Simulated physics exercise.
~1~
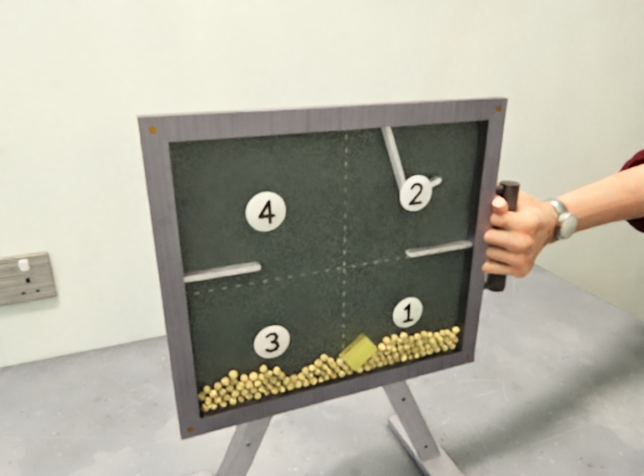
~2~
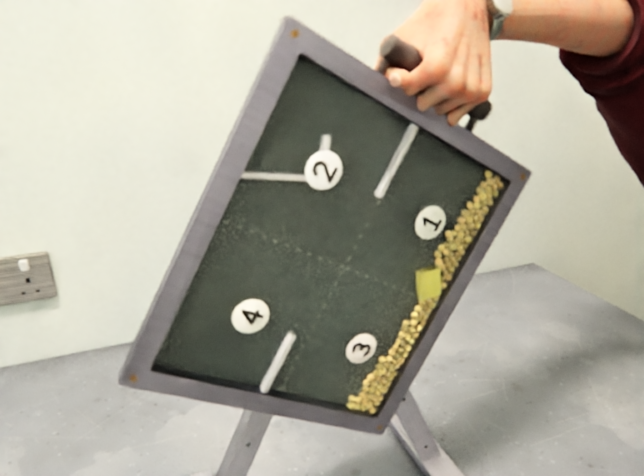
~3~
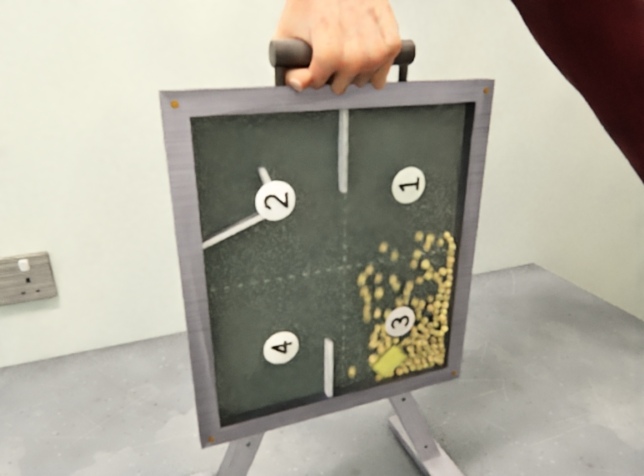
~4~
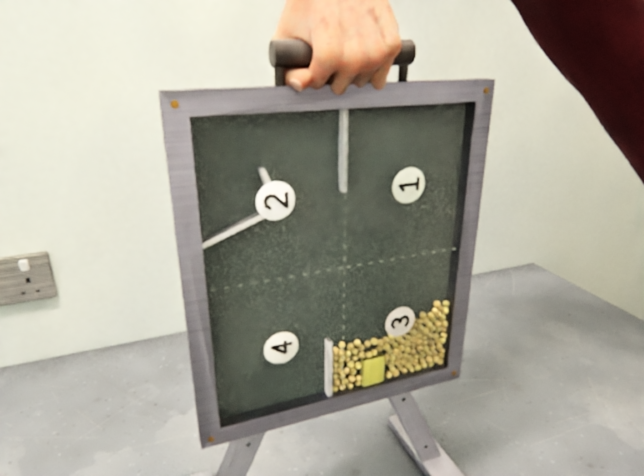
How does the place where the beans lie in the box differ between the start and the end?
At the start the beans are spread along the whole bottom edge of the box, below the quarters marked one and three. At the end they are heaped in the lower right, in the quarter marked three, between the short white bar and the right side.
